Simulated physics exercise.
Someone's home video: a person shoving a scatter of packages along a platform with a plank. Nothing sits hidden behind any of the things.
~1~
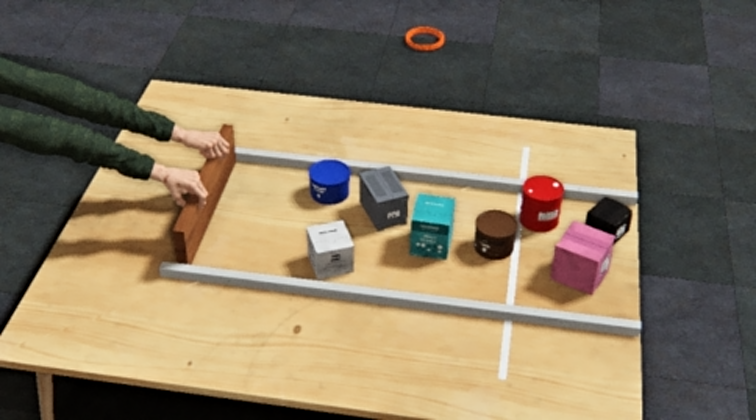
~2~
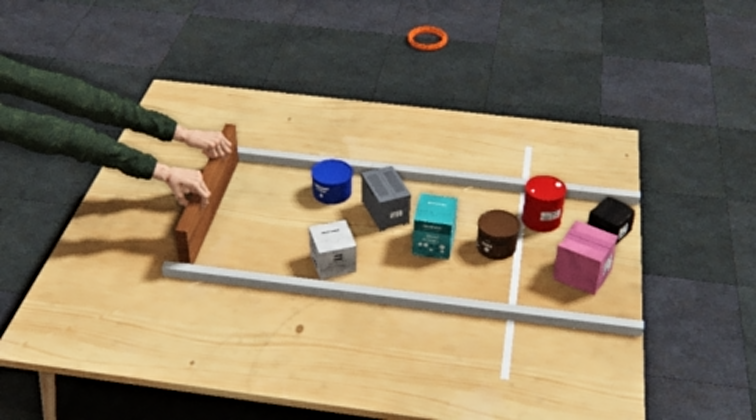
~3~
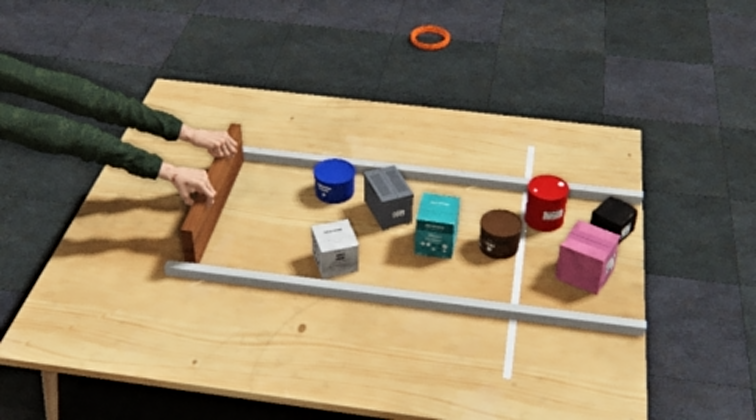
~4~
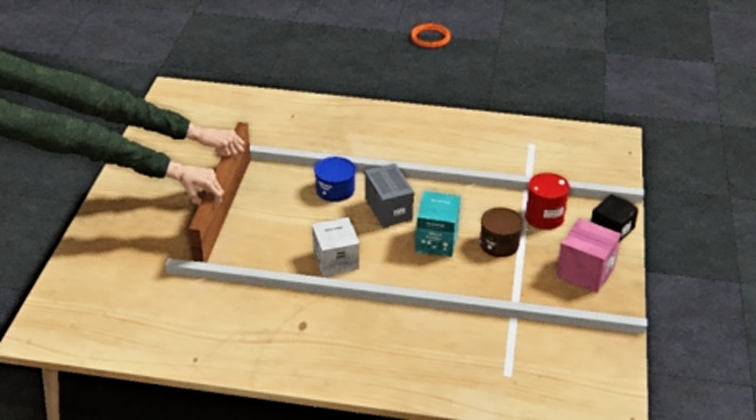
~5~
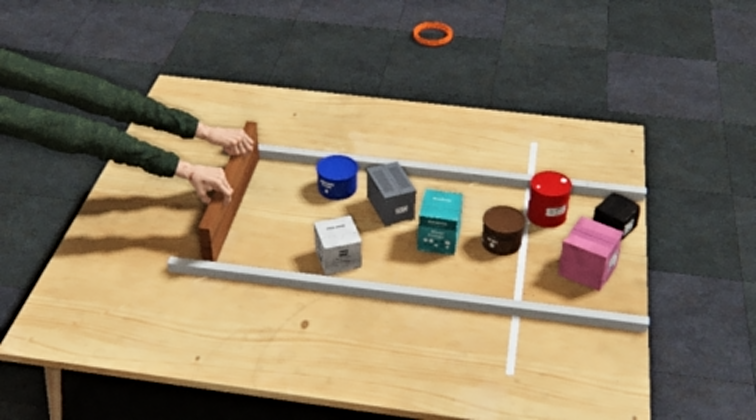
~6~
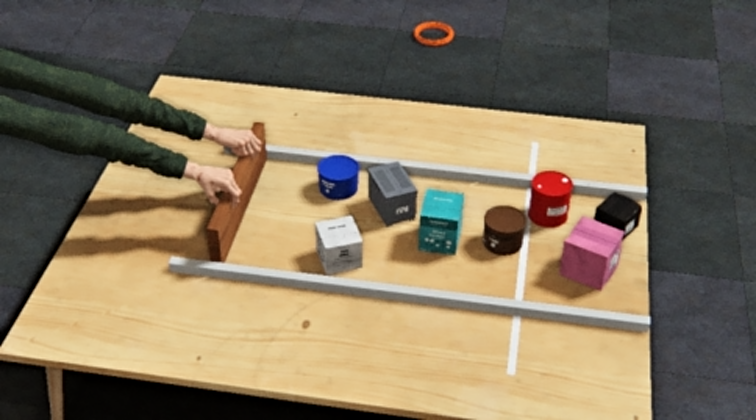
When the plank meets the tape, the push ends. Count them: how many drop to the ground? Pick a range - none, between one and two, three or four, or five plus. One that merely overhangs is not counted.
Range: None.
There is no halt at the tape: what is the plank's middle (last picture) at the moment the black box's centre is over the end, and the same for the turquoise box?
First near (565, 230), second near (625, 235).
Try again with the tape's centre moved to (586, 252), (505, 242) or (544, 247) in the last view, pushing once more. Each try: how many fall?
So, reaching the ground: 3, then 0, then 0.
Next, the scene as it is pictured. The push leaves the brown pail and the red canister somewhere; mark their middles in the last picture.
One ends up near (585, 241) and the other near (592, 195).
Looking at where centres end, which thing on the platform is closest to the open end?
The black box is the one.
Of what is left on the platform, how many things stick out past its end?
The count is 0.
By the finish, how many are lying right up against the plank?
That makes 4.
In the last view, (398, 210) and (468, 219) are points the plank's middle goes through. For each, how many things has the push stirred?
By then 4, and 5.
Early on, none off yet; black box at rest near (618, 217); pink parcel at rest near (592, 253); red canister at rest near (550, 199).
Finally, the number that fall off is zero.
